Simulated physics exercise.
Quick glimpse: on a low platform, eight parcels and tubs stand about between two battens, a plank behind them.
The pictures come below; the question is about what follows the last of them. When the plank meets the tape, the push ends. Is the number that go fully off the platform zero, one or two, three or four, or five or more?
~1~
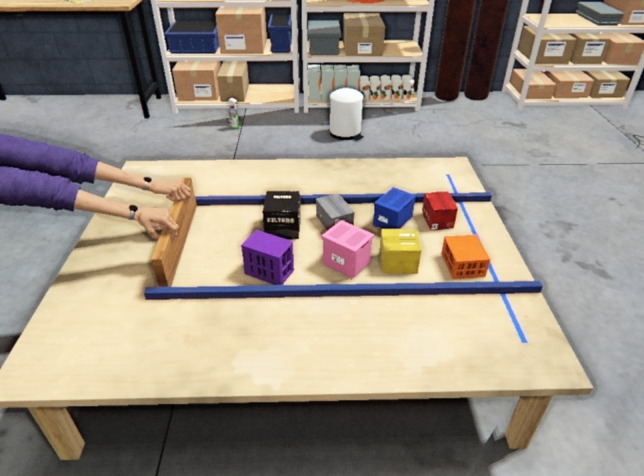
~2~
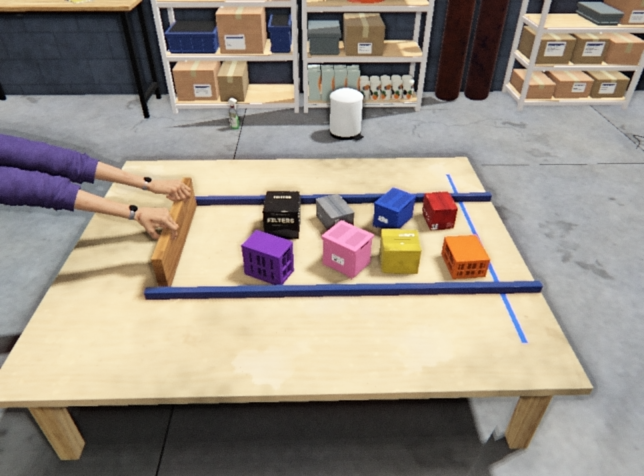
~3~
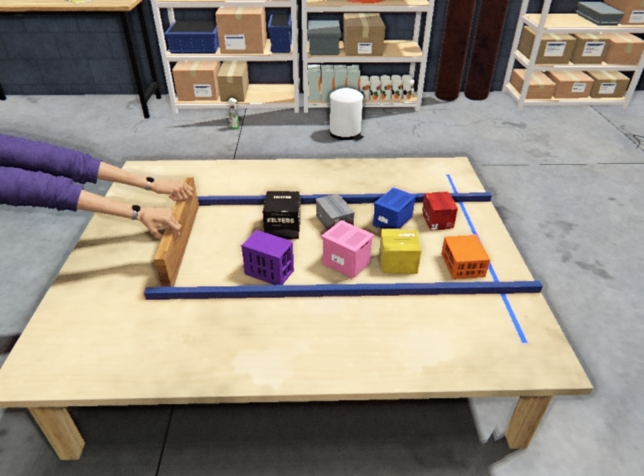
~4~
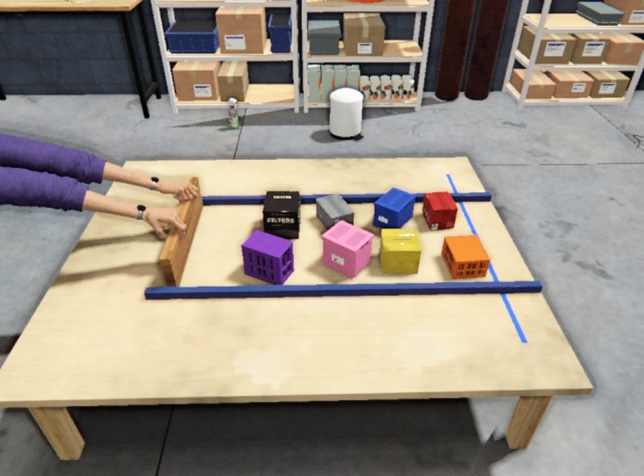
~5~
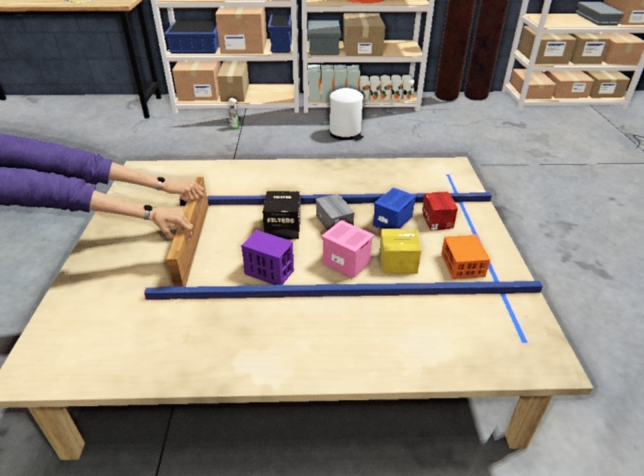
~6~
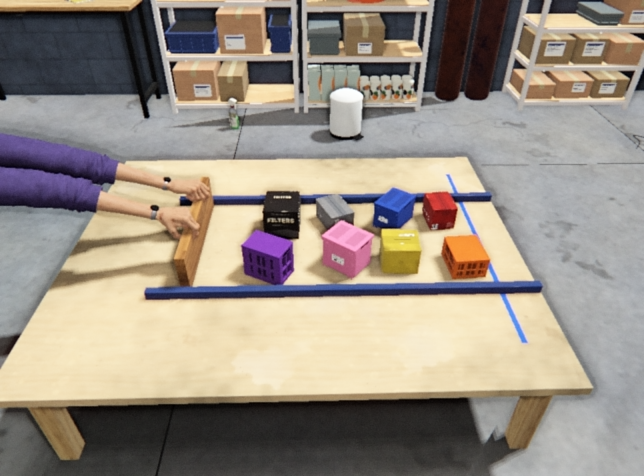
Five or above go over.
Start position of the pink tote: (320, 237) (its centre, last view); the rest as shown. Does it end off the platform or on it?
It is safe.
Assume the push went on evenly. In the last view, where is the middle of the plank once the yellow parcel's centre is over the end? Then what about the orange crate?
Yellow parcel: (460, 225); orange crate: (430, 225).
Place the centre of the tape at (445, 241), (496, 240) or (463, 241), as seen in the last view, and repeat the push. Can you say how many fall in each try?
Per try in turn: 3, 8, 4.
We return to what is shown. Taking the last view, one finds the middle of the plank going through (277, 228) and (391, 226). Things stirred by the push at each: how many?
First 2, after that 8.
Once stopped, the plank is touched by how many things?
It is in contact with 3.
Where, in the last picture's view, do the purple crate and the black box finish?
Purple crate: About (519, 255); black box: About (490, 211).
Early on, none off yet; orange crate at rest near (465, 256); red box at rest near (439, 211); blue tote at rest near (395, 211).
Finally, the number that fall off is five or more; lost, grey parcel, yellow parcel, blue tote, red box and orange crate.
